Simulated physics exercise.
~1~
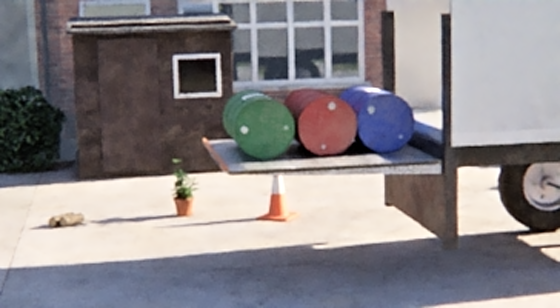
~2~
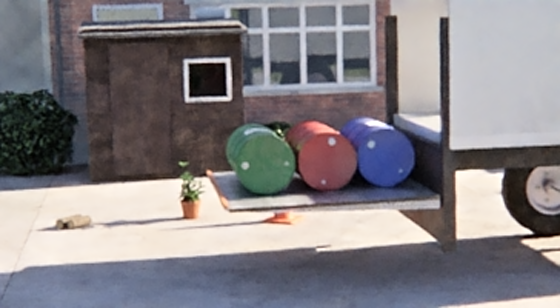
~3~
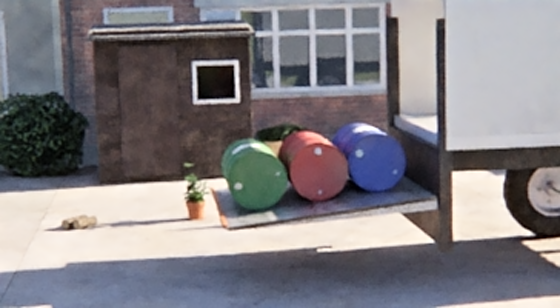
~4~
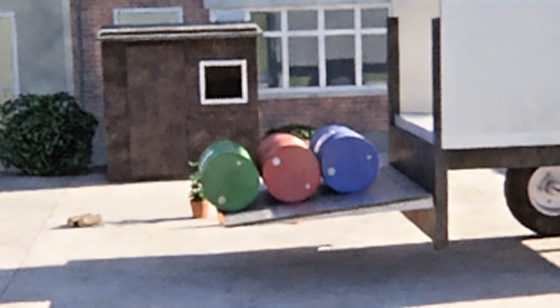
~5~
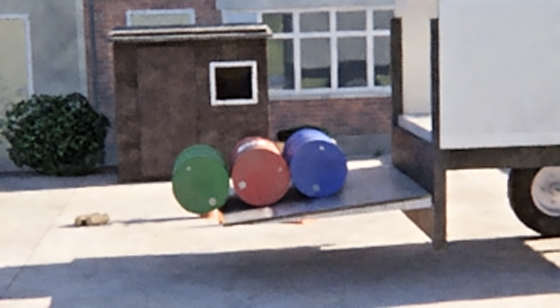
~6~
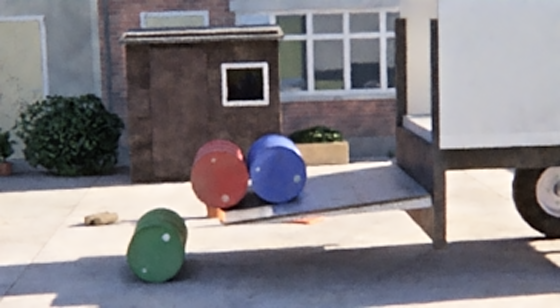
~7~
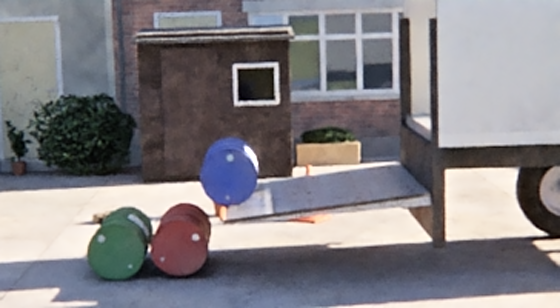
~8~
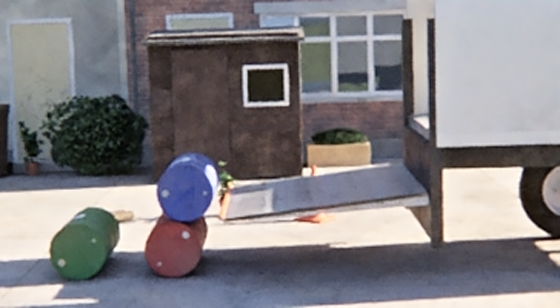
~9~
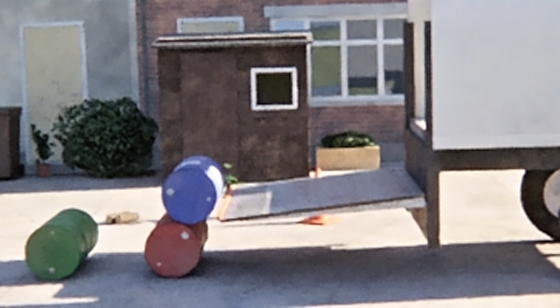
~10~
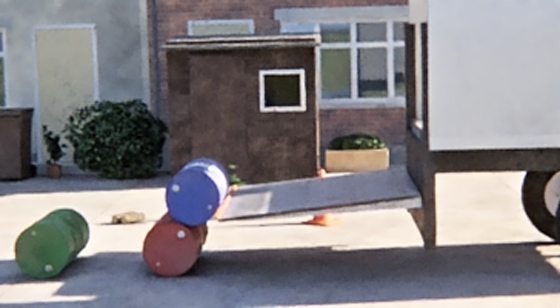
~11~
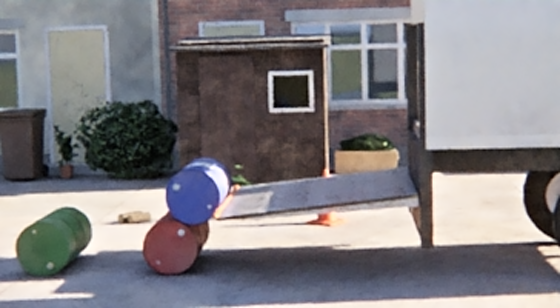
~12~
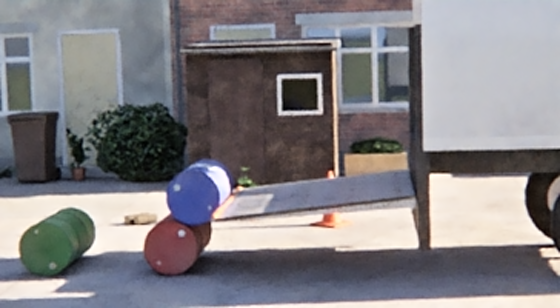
Paved yard with a lorry's tail-lift sinking and tilting, green, red then blue drums rolling off left, blue ending propped on red.
